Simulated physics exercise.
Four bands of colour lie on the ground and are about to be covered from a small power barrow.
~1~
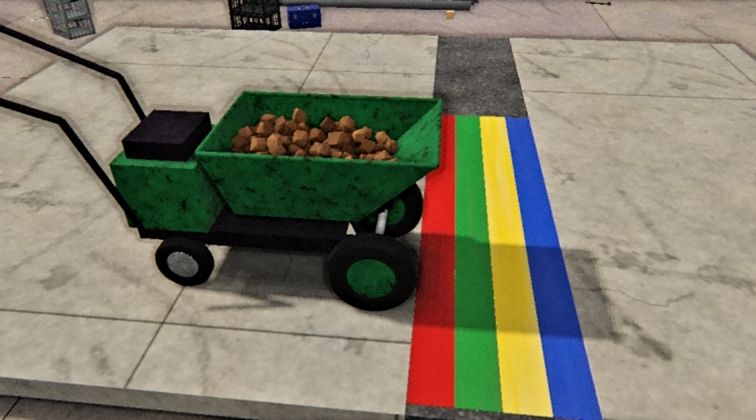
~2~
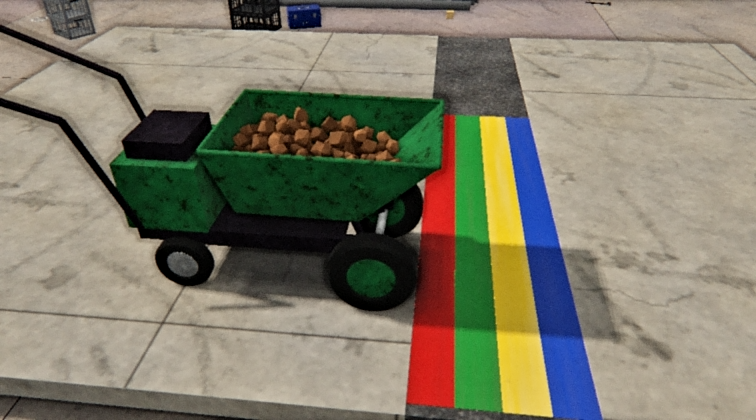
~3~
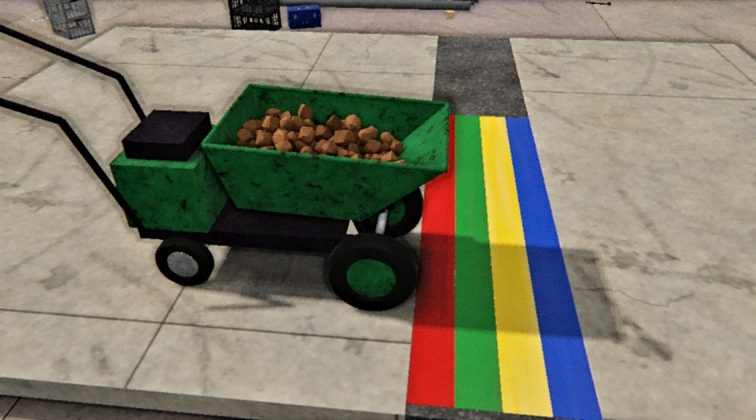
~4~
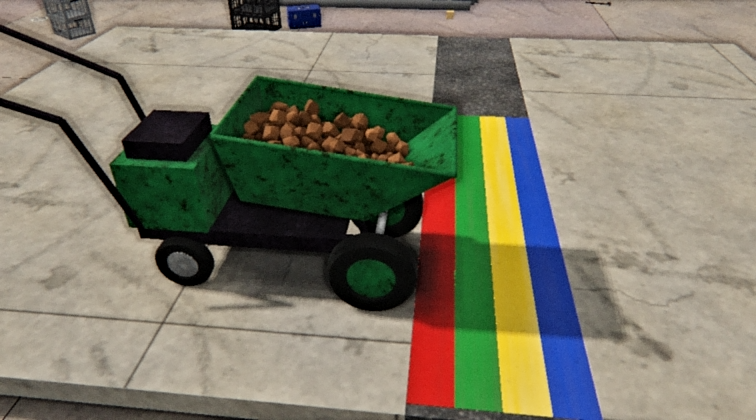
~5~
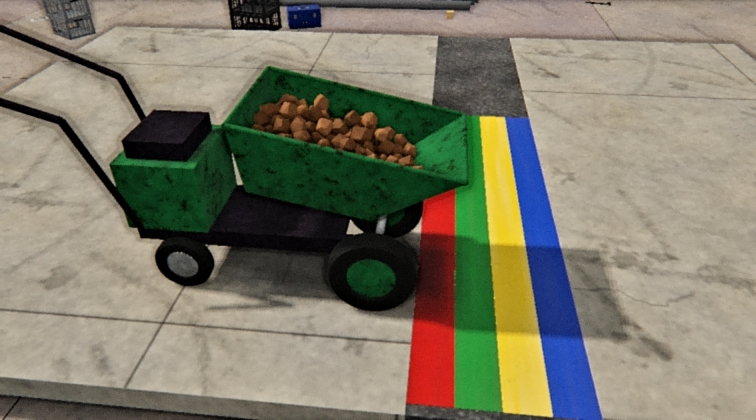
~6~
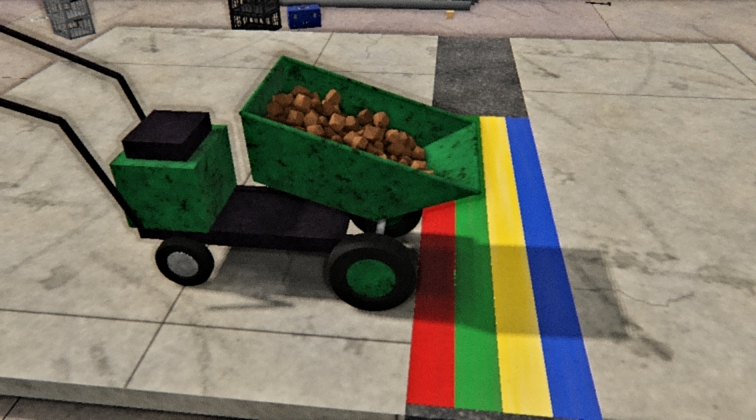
In the video, a green power barrow loaded with brown clods stands still beside red, green, yellow and blue strips on paved ground, while its skip gradually tilts forward to the right, the rear rising and the front lip lowering.
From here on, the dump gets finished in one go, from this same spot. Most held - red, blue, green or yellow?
Blue holds the most.
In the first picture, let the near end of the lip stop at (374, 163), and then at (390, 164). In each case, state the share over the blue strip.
20 %, then 20 %.
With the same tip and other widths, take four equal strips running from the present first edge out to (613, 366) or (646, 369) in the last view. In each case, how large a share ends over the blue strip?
About 30 % and 30 %.
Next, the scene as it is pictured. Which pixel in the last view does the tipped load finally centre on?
It settles centred around (562, 273).
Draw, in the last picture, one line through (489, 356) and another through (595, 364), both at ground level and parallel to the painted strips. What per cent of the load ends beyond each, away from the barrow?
About 70 and 30 %.
Shortly afterwards, skip tipped steeply; the whole lot in the skip.
Next, skip tipped right over; near two thirds in the skip; a little over the yellow strip; near a quarter over the blue strip; only a few falling; only a few off the paint.
Some moments later, skip tipped right over; near a quarter in the skip; a little over the yellow strip; near a third over the blue strip; near a quarter off the paint.
In the end, skip tipped right over; near a quarter in the skip; none at all over the red strip; none at all over the green strip; a little over the yellow strip; near a third over the blue strip; near a quarter off the paint.
